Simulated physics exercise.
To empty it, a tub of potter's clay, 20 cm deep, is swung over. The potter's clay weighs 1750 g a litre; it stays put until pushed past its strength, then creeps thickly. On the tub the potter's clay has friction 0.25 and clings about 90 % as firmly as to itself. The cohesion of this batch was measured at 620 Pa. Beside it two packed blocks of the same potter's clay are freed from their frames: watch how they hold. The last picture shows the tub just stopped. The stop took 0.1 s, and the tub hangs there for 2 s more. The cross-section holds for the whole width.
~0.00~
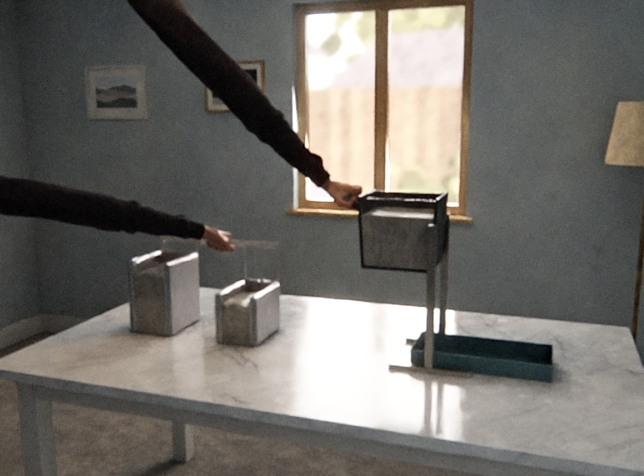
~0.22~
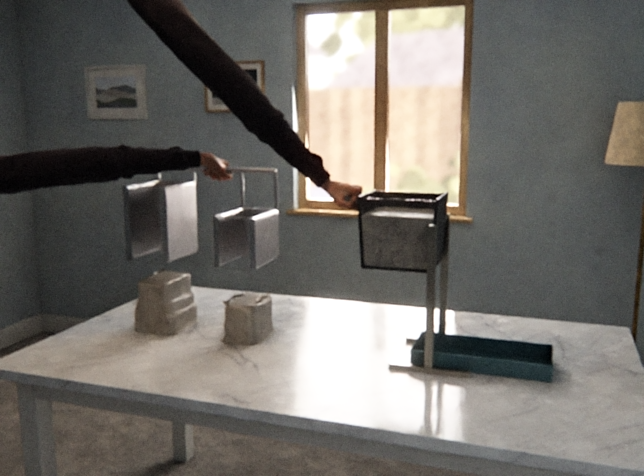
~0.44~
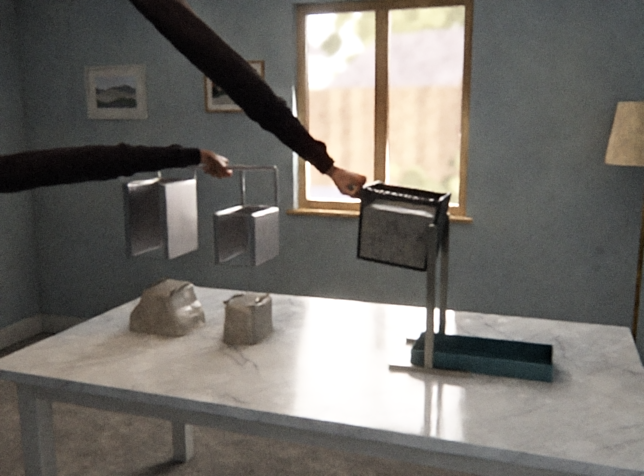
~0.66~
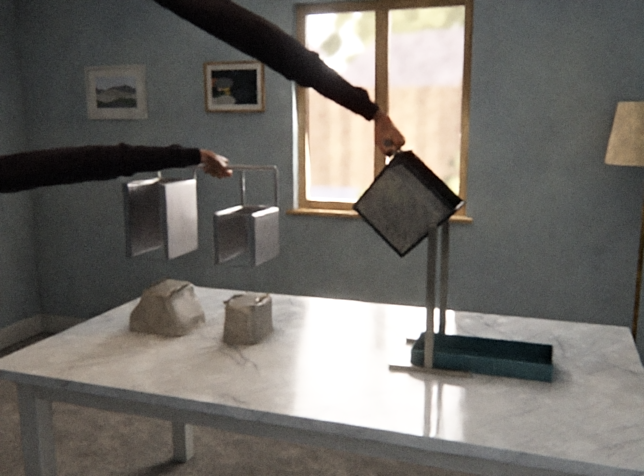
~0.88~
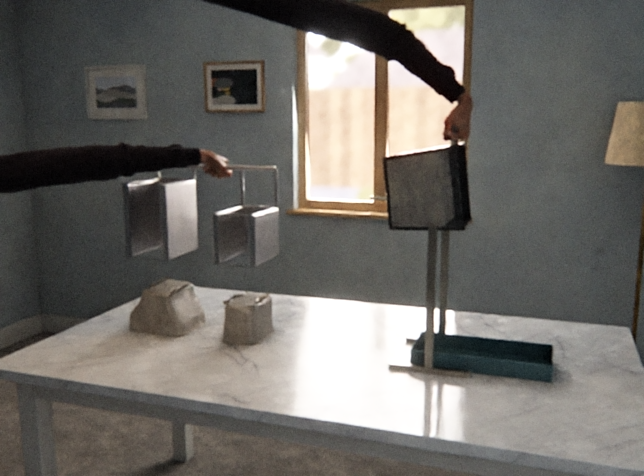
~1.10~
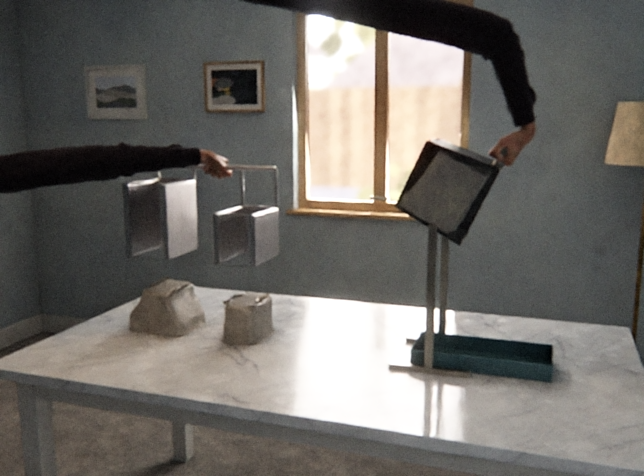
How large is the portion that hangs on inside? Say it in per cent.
The portion that hangs on inside is near 10 %.
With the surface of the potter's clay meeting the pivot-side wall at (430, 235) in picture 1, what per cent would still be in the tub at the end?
Then about 12 %.
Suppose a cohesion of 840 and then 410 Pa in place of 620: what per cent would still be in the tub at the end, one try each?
In that order: 12 %, 14 %.
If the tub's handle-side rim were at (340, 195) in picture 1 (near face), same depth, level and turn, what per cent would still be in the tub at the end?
It would be near 8 %.
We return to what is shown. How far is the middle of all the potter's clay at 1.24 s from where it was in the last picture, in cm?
Roughly 9 cm.
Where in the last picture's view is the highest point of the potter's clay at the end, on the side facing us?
Around (405, 195).
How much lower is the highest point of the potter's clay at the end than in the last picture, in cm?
Some 12 cm.
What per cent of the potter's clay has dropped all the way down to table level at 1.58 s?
About 70 %.
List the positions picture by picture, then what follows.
In the first frame, handle-side rim at (360, 198), tilt 0 degrees; crest of the potter's clay at (406, 217); block heights 21 cm, 14 cm (left to right).
In the second frame, handle-side rim at (360, 198), tilt 0 degrees; crest of the potter's clay at (406, 217); block heights 18 cm, 14 cm (left to right).
In the third frame, handle-side rim at (364, 189), tilt 7 degrees; crest of the potter's clay at (368, 207); block heights 15 cm, 13 cm (left to right).
In the fourth frame, handle-side rim at (399, 154), tilt 43 degrees; crest of the potter's clay at (390, 171); block heights 15 cm, 13 cm (left to right).
In the fifth frame, handle-side rim at (457, 149), tilt 84 degrees; crest of the potter's clay at (433, 153); block heights 15 cm, 13 cm (left to right).
In the sixth frame, handle-side rim at (497, 172), tilt 115 degrees; crest of the potter's clay at (441, 152); block heights 15 cm, 13 cm (left to right).
After 1.24 s, the tub is at 115 degrees and holds 65 %.
After 1.41 s, the tub is at 115 degrees and holds 27 %.
After 1.58 s, the tub is at 115 degrees and holds 10 %.
After 1.75 s, the tub is at 115 degrees and holds 10 %.
After 3.10 s, the tub is at 115 degrees and holds 10 %.
